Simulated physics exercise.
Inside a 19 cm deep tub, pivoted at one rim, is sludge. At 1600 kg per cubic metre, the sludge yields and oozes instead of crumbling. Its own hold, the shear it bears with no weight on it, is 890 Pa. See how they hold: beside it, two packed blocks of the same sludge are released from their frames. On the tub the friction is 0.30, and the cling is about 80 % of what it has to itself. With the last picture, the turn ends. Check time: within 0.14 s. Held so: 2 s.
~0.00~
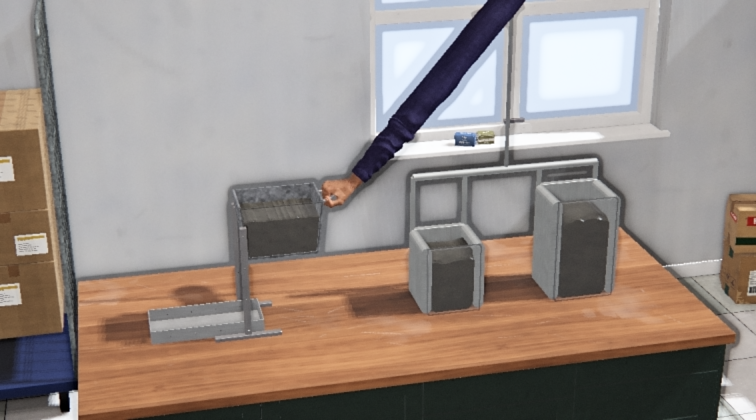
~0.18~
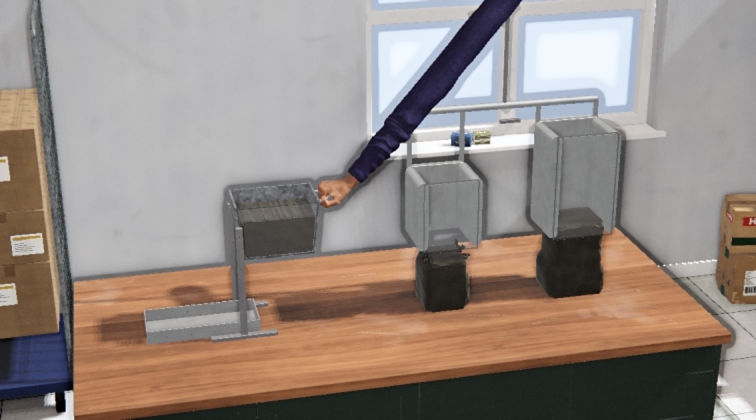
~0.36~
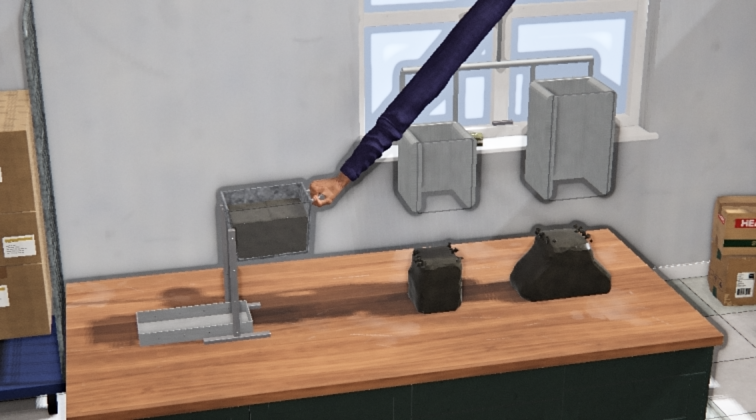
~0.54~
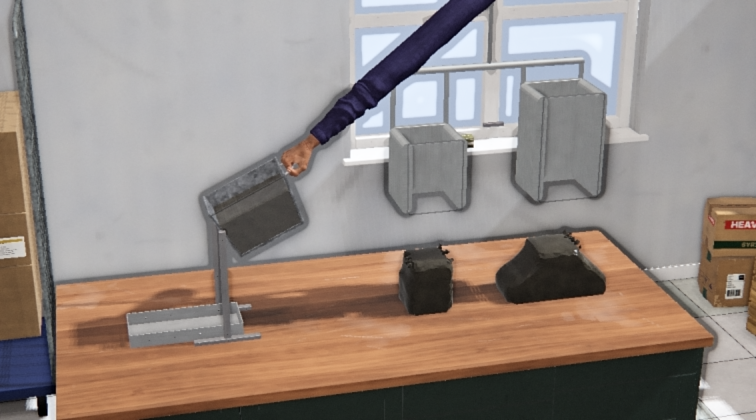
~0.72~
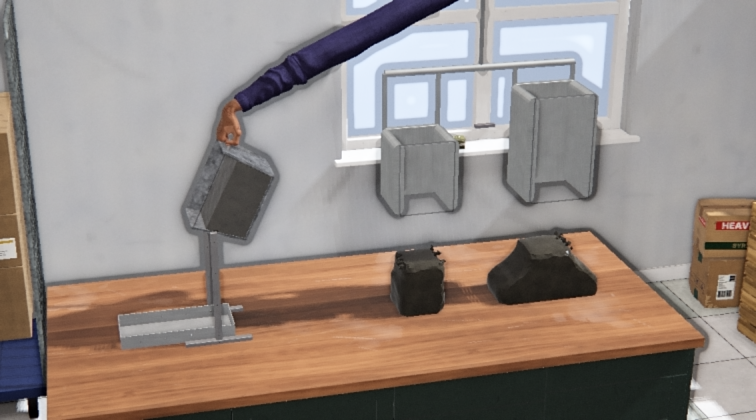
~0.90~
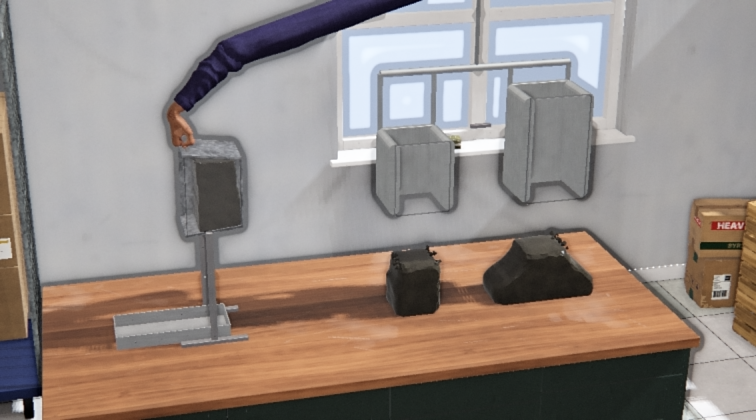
A hand tilts a tub of dark sludge upright after two blocks are uncovered and slump.
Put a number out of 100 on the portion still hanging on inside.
Roughly 49 percent of it hangs on.
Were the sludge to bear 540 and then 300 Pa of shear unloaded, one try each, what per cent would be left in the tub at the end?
Going in order, it's 40 % and then 30 %.
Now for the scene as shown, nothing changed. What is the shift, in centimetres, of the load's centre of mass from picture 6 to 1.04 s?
About 4 cm.
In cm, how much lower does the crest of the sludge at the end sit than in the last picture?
Roughly 15 cm.
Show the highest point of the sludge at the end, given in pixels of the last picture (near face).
I'd point to somewhere around (218, 202).
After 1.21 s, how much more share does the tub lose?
25 %.
After 1.04 s, the tub is at 89 degrees and holds 100 %.
After 1.21 s, the tub is at 89 degrees and holds 74 %.
After 1.38 s, the tub is at 89 degrees and holds 51 %.
After 1.55 s, the tub is at 89 degrees and holds 49 %.
After 2.90 s, the tub is at 89 degrees and holds 49 %.
